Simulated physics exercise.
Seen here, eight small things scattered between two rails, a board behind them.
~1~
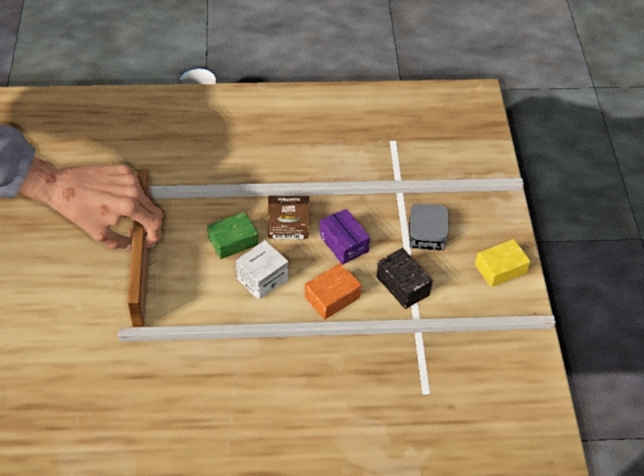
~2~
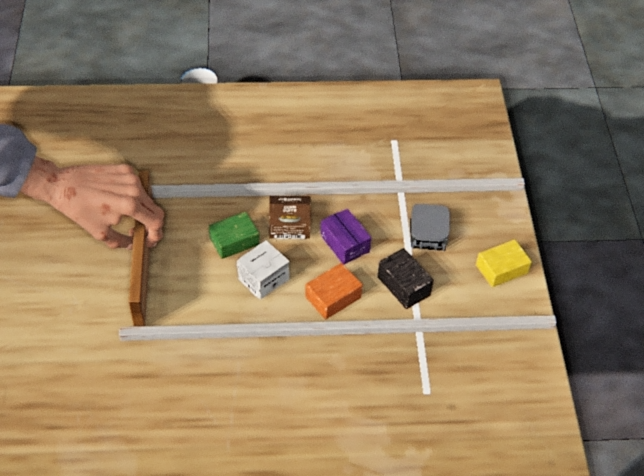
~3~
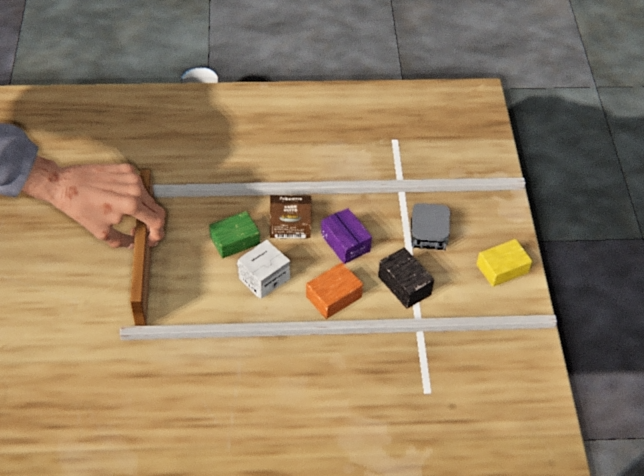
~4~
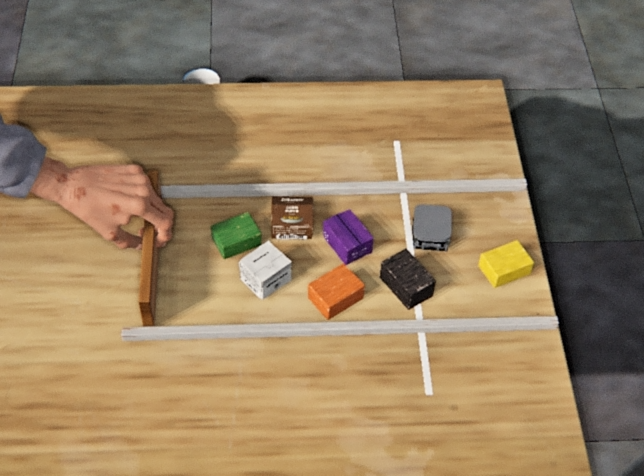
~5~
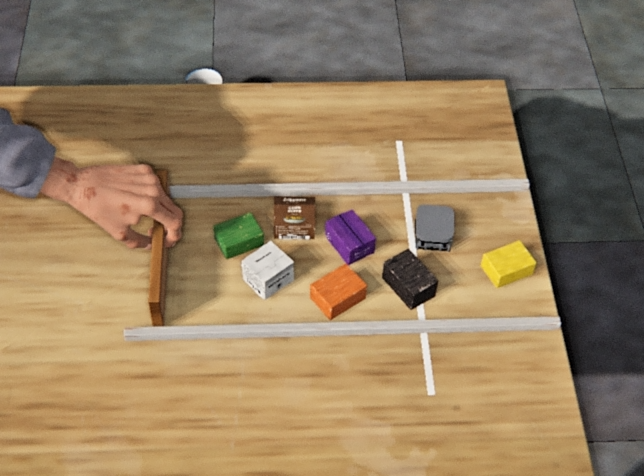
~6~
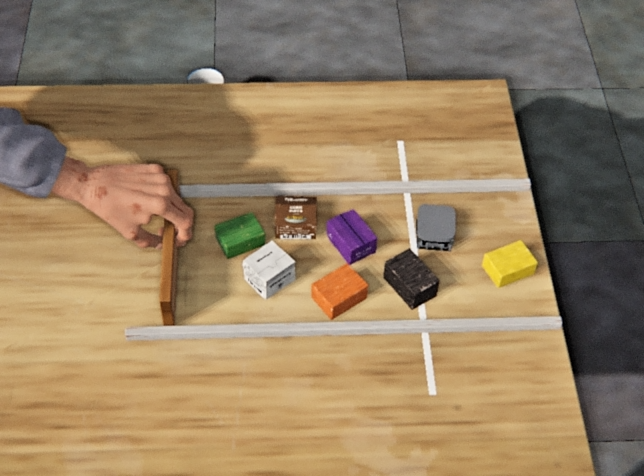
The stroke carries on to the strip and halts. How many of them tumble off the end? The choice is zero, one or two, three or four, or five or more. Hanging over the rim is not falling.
The number that fall off is zero.
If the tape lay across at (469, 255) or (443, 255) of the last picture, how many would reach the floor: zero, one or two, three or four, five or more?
In that order: Just one or two; none at all.
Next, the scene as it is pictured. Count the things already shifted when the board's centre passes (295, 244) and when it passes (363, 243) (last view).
First 5, then 7.
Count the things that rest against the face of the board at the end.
That makes 4.
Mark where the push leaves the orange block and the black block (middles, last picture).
The orange block at (445, 303), the black block at (479, 278).
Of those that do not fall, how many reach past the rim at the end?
The number is 0.
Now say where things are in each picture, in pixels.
The first frame shows yellow block (503, 263); grey case (428, 228); black block (404, 279); board (141, 248); tape (408, 256).
The second frame shows grey case (429, 228); white box (263, 270).
The third frame shows black block (406, 278); purple box (346, 236).
The fourth frame shows yellow block (506, 264); brown box (292, 218).
The fifth frame shows grey case (434, 228); green block (239, 236).
The sixth frame shows yellow block (510, 264); grey case (435, 228); black block (411, 279); board (171, 247); tape (415, 256).
Soon after, none off yet; yellow block at rest near (510, 264); grey case at rest near (435, 228); black block at rest near (411, 279).
After that, none off yet; yellow block at rest near (510, 264); grey case displaced a little near (459, 226); black block displaced a little near (434, 280).
In the end, the number that fall off is zero.
